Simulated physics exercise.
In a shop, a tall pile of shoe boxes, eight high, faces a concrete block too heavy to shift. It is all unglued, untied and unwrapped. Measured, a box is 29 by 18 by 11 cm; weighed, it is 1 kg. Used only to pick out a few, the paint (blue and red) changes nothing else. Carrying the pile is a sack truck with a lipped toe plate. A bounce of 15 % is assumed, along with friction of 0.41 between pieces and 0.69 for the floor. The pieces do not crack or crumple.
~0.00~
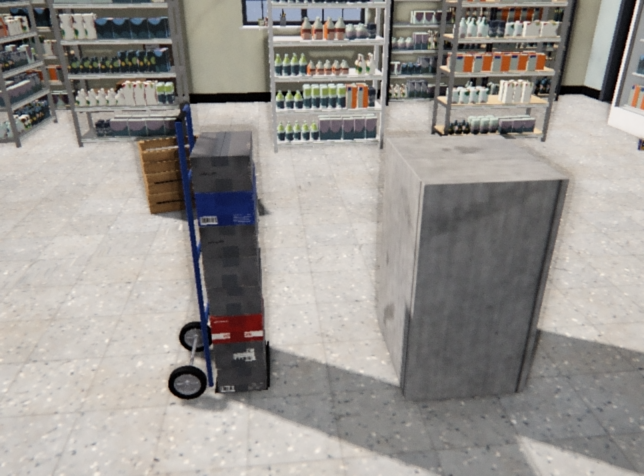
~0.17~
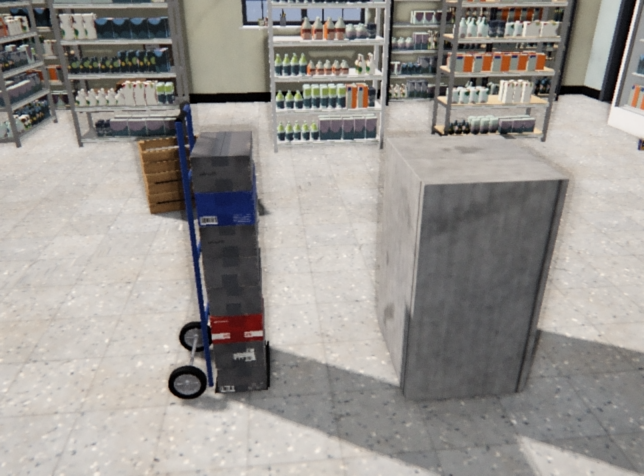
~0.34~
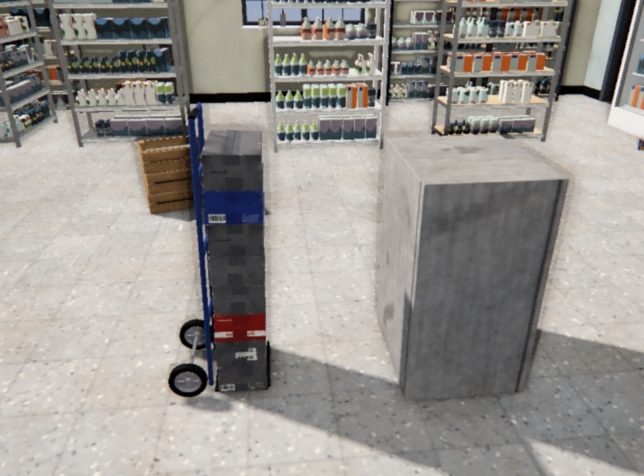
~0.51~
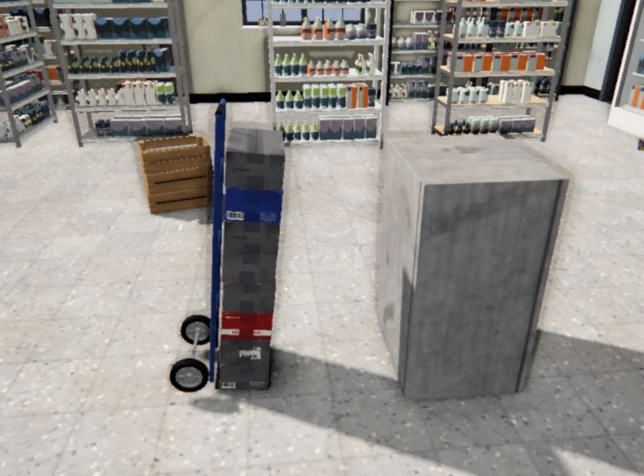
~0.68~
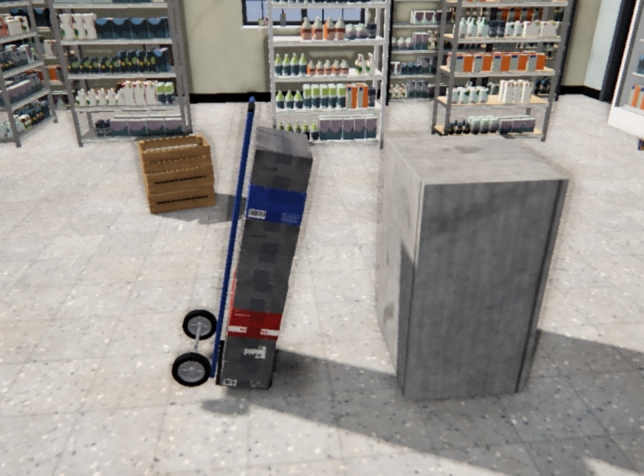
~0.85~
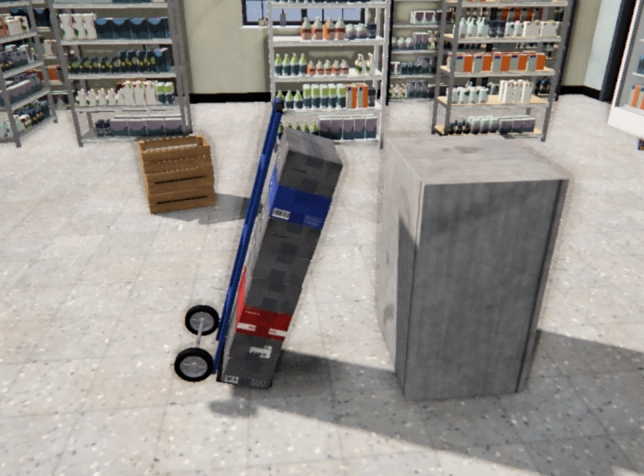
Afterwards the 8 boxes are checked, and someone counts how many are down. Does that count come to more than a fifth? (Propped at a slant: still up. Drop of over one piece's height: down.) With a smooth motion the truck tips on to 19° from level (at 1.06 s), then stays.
No. The pile loses a slimmer share than a fifth.
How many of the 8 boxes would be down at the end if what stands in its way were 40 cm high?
The count would be 5.
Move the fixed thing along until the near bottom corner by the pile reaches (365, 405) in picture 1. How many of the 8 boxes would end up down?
With that change the number is 0.
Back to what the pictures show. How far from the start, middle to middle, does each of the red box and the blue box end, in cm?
So red shifts 20 cm, while blue shifts 50 cm.
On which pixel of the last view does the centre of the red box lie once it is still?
At about (296, 307).
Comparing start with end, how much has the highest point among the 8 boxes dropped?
About 4 cm lower.
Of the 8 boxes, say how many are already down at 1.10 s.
The count by then is 0.
After 0.96 s, none of the 8 boxes down, 8 disturbed; blue box leaning 23°; red box leaning 23°.
After 1.10 s, none of the 8 boxes down, 8 disturbed; blue box leaning 33°, 7 cm lower; red box leaning 33°.
At rest (2.1 s), none of the 8 boxes down, 8 disturbed; red box leaning 39°; blue box leaning 38°, 11 cm lower. That is 0 per cent. As the last picture would show them, middles, red box near (296, 307), blue box near (371, 216).
